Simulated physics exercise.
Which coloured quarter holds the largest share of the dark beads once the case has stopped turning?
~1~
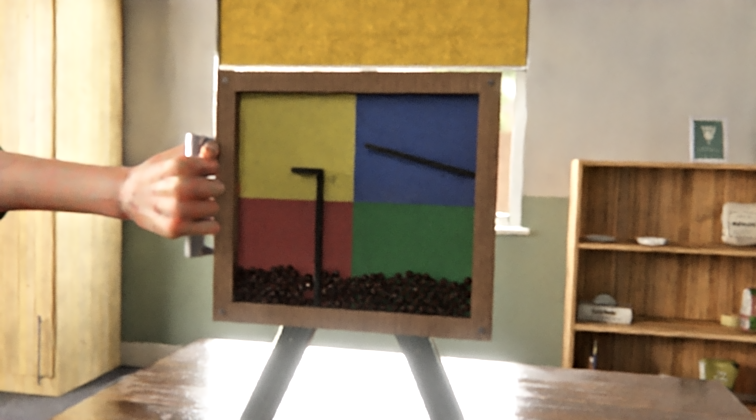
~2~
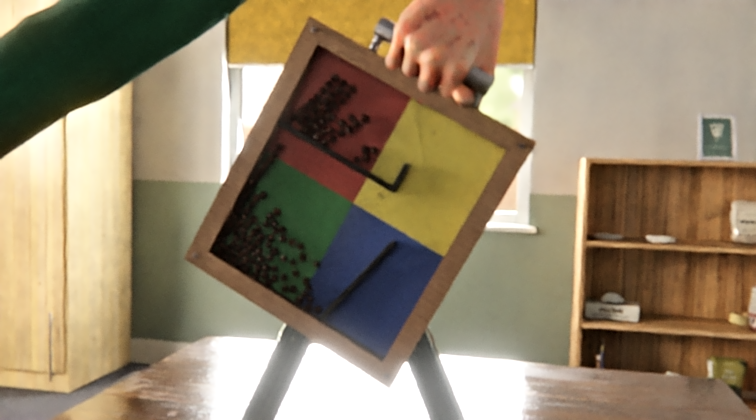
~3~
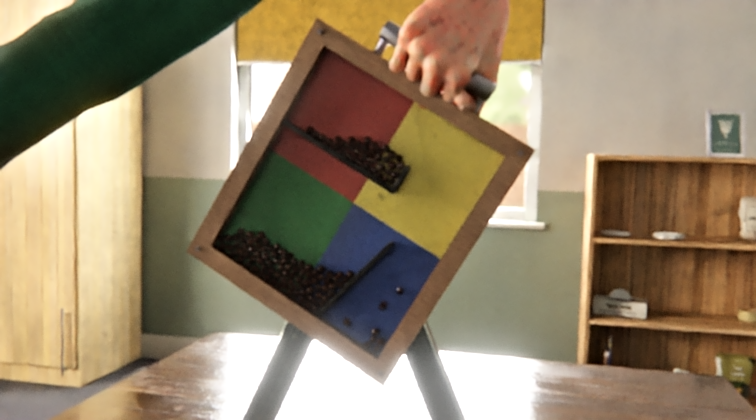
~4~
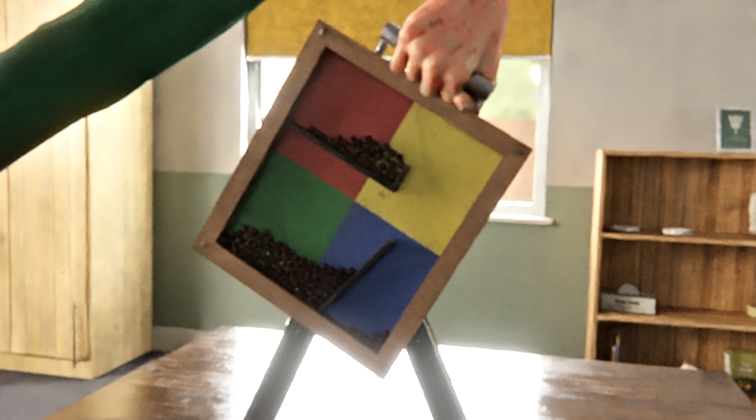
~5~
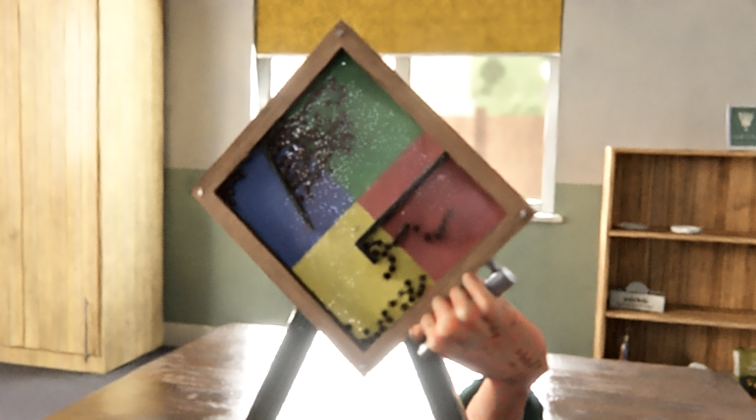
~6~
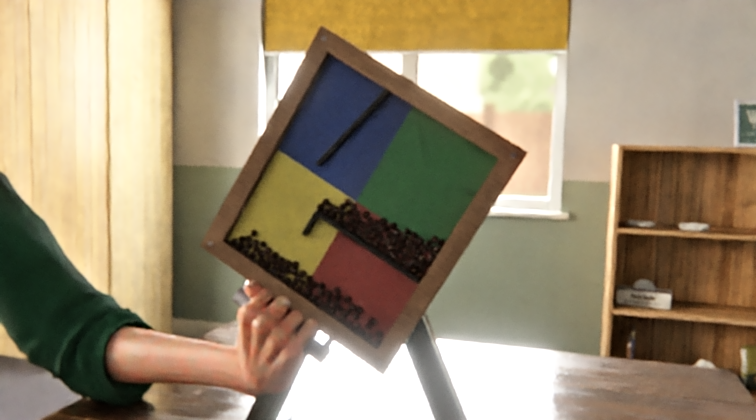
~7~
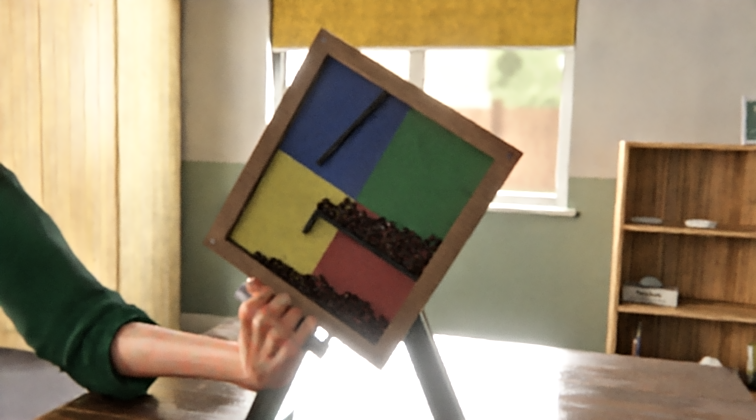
The red quarter holds the largest share, with beads heaped on its ledge and along the frame below.
